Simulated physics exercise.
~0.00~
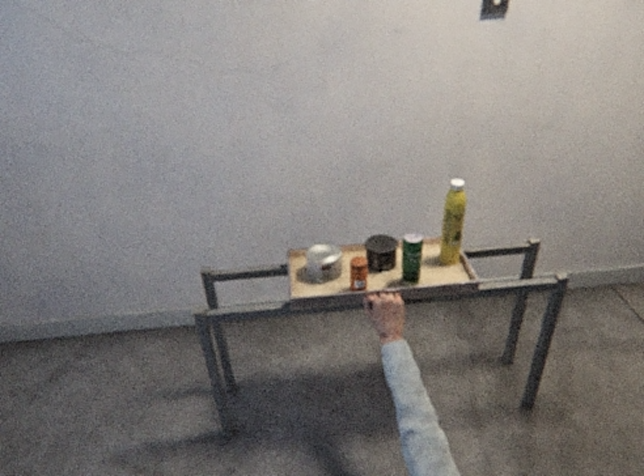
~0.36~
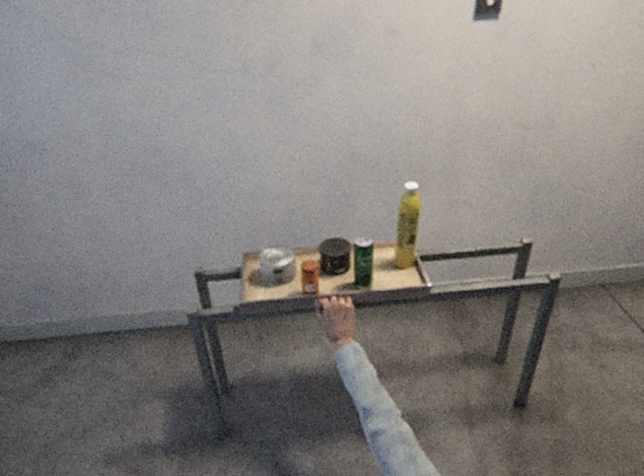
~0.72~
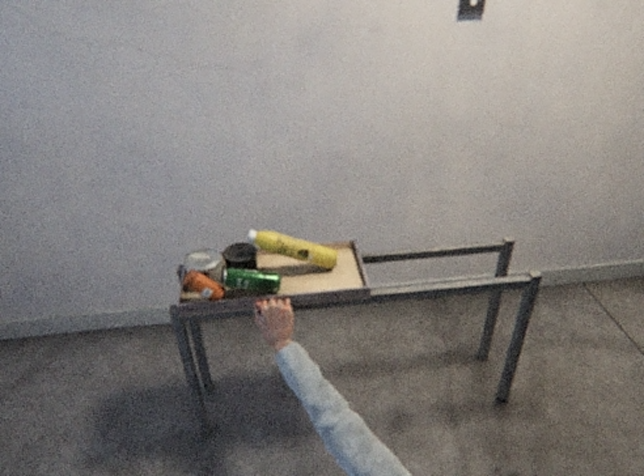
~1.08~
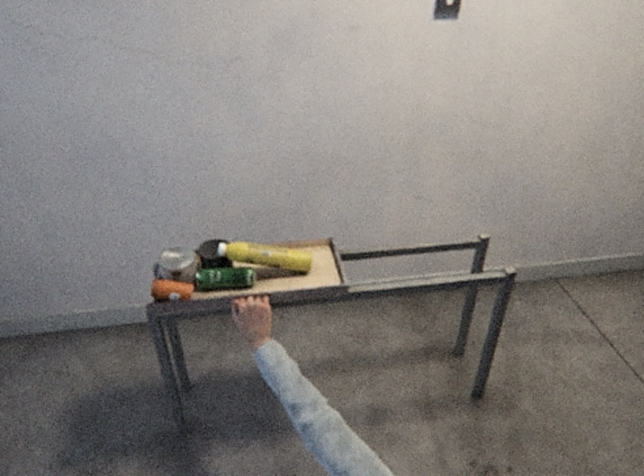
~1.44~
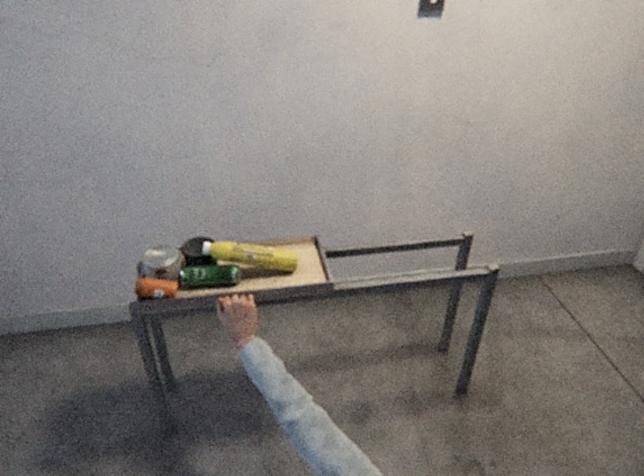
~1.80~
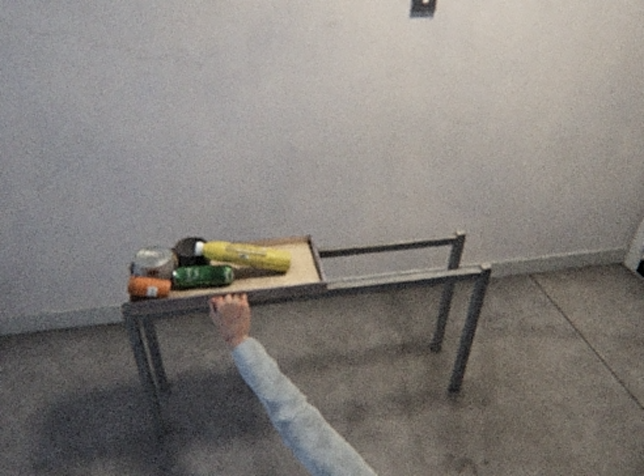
In a bare room with a pale wall and grey floor, a shallow tray sits on a narrow metal frame, holding a white tub, an orange shaker, a black tub, a green can and a tall yellow bottle. A hand in a light sleeve at the front edge moves with the tray as it slides left, everything still upright. As the tray reaches the left end of the frame, the yellow bottle and green can topple leftward while the orange shaker tips. The shaker then falls flat too. Finally the tray rests at the left end, with three items lying down and both tubs still aboard.
